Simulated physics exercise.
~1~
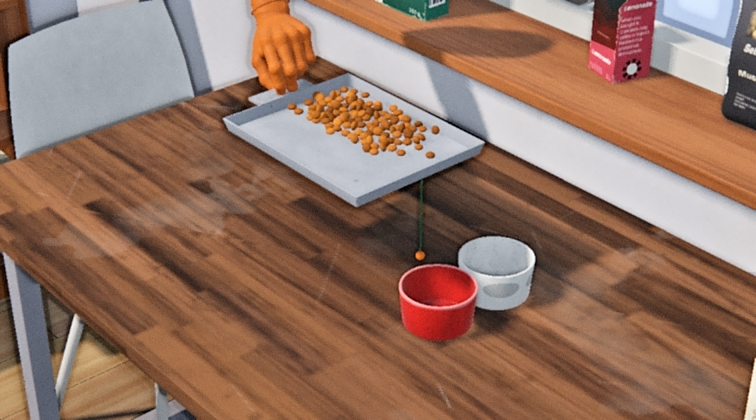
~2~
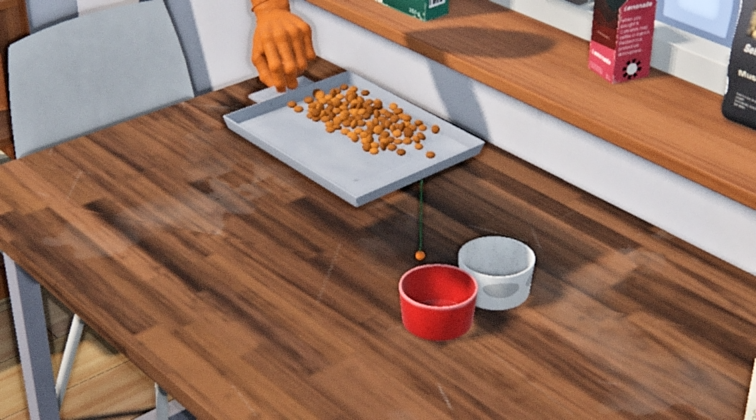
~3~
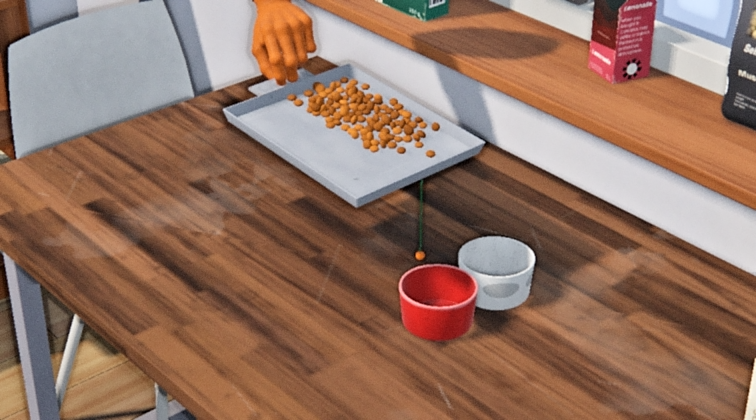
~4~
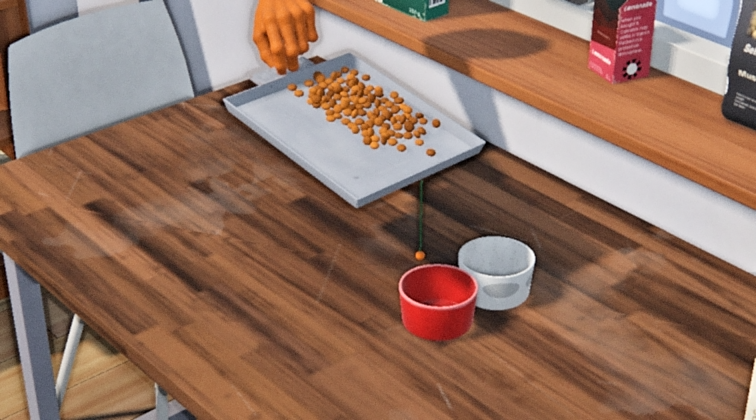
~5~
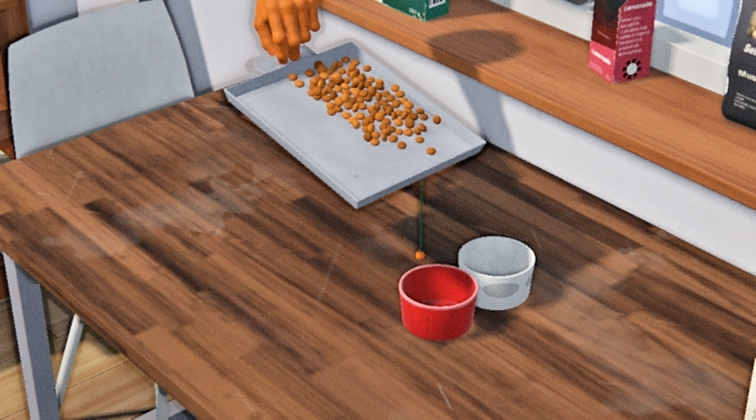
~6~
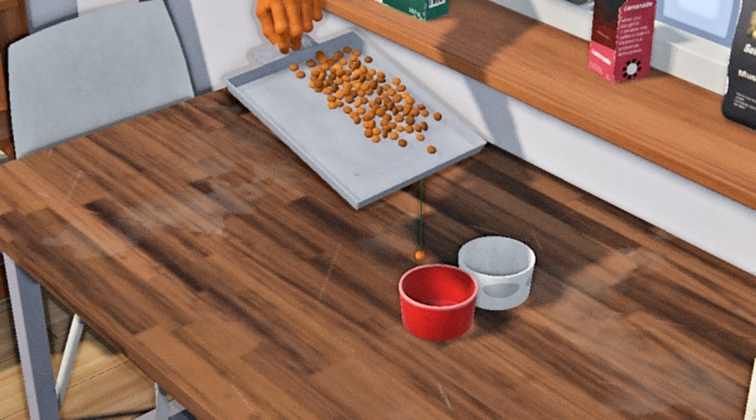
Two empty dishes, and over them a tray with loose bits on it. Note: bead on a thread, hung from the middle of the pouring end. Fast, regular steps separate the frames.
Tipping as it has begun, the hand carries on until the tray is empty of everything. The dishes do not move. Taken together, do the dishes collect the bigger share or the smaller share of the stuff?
Most likely the lost part will be a minority.
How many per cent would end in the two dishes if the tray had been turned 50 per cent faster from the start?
That works out at about 50 percent.
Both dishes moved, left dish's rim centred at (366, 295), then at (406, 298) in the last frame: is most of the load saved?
Short of half, then the bulk of it.
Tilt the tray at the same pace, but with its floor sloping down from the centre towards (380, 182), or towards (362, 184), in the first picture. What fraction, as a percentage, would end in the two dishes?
That comes to 20 per cent the first time and 0 per cent the second.
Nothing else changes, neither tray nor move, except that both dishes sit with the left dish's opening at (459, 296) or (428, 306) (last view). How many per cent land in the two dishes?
Roughly 50% on the first try and 70% on the second.
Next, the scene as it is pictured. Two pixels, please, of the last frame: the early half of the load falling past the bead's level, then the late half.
I'd say close to (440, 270) at first and close to (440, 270) later on.
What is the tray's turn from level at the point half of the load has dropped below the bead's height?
That happens at around 95°.
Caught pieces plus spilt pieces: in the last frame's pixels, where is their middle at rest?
Once it all stops, the middle lies near (442, 320).
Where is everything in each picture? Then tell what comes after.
The first frame shows corners of the pouring end near (357, 194) and (479, 142), level; middle of the load near (359, 120), bits of cat kibble; left dish near (465, 317); right dish near (522, 287); bead on its thread near (420, 255).
The second frame shows corners of the pouring end near (357, 194) and (479, 142), level; middle of the load near (359, 119).
The third frame shows corners of the pouring end near (357, 195) and (479, 142), tipped barely, lowest at the left corner; middle of the load near (359, 114).
The fourth frame shows corners of the pouring end near (358, 196) and (480, 141), tipped a little, lowest at the left corner; middle of the load near (360, 107).
The fifth frame shows corners of the pouring end near (358, 197) and (481, 141), tipped a little, lowest at the left corner; middle of the load near (360, 100).
The sixth frame shows corners of the pouring end near (358, 199) and (481, 141), tipped a little, lowest at the left corner; middle of the load near (361, 94); left dish near (465, 317); right dish near (522, 287).
Shortly afterwards, tray tipped steeply; the bulk on the tray; only a few in the left dish; only a few in the right dish; near a quarter in the air.
Next, tray tipped right over; near a third on the tray; near a quarter in the left dish; a little in the right dish; near a quarter outside both; a little in the air.
Some moments later, tray tipped past a quarter turn; near half in the left dish; a little in the right dish; near a third outside both.
In the end, tray tipped past a quarter turn; near half in the left dish; a little in the right dish; near a third outside both.
